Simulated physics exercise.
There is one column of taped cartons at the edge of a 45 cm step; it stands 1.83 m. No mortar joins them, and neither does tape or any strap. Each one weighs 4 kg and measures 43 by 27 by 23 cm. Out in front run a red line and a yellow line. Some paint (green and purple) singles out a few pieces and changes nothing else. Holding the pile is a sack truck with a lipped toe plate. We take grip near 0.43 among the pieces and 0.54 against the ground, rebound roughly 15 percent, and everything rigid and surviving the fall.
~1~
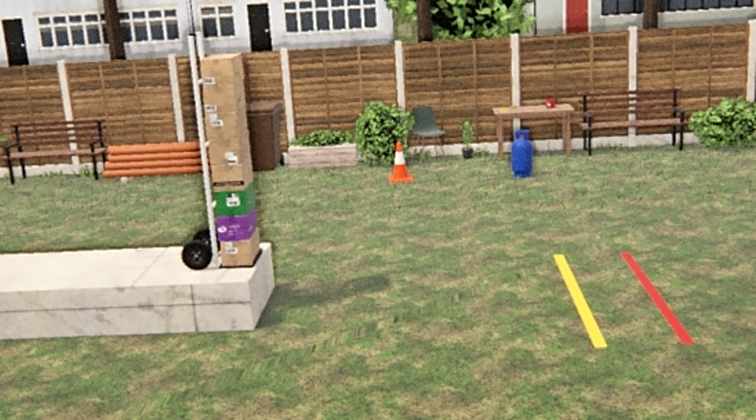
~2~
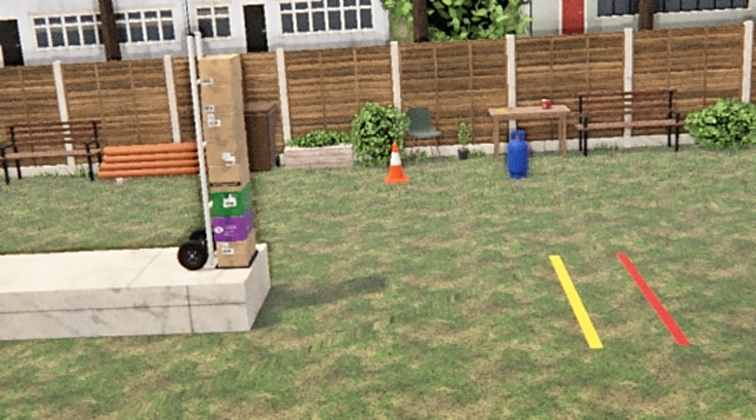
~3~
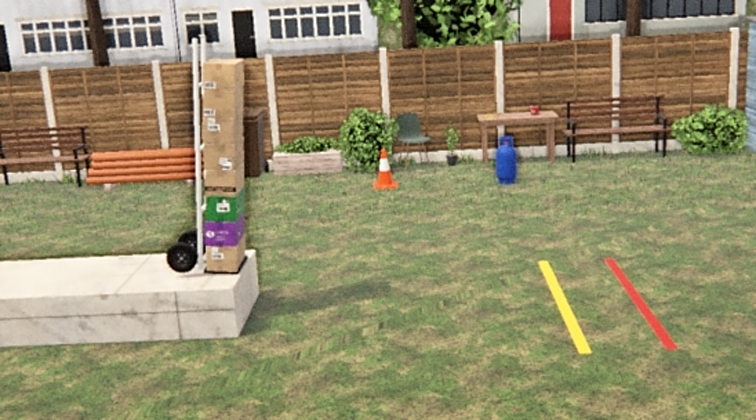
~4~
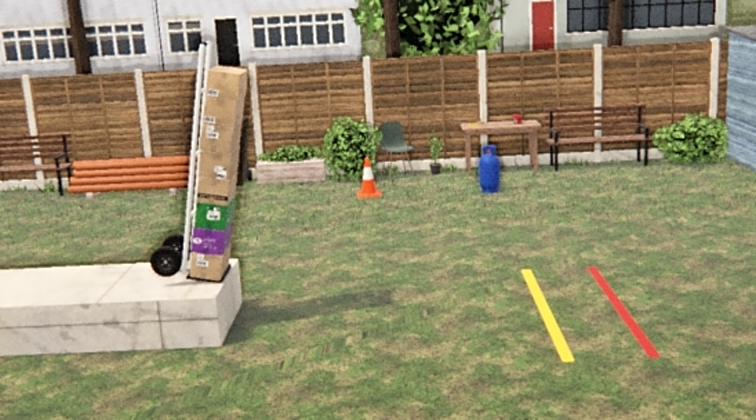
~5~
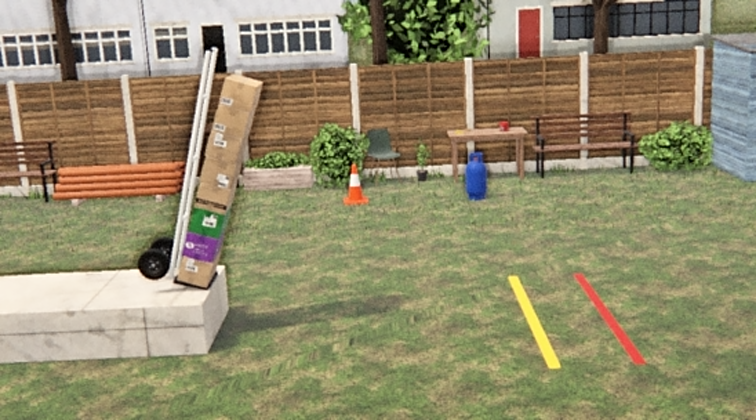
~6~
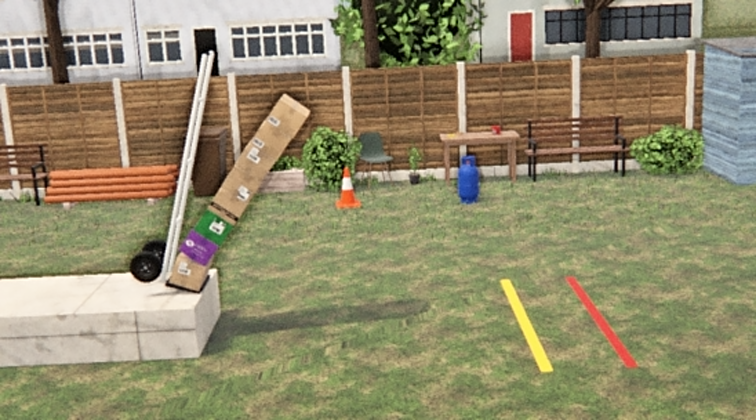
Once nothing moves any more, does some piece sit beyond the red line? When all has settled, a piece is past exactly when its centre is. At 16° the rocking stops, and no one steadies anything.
The outcome is every piece behind the line.
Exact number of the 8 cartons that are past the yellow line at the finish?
Number past the line: 0.
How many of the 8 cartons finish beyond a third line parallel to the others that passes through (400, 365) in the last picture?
Count: 1.
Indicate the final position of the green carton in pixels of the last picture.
It settles close to (271, 317) in the last view.
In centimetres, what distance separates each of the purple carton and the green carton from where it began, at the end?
Well, the purple finishes 80 cm from where it began, while the green finishes 120 cm from its start.
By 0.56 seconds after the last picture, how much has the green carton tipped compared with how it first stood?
Its tilt comes to about 120° at that moment.
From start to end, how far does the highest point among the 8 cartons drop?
Drop: Around 155 cm.
Then, 0.12 s after the last picture, none of the 8 cartons past the red line, 8 disturbed; green carton leaning 51°; purple carton leaning 51°.
Then, 0.32 s after the last picture, none of the 8 cartons past the red line, 8 disturbed; purple carton on its side; green carton on its side.
Then, 0.56 s after the last picture, none of the 8 cartons past the red line, 8 disturbed; purple carton upside down; green carton on its side.
At rest, none of the 8 cartons past the red line, 8 disturbed; purple carton upside down; green carton on its side. The farthest middle lies 1.64 m short of that line. As the last picture would show them, middles, purple carton near (236, 320), green carton near (271, 317).
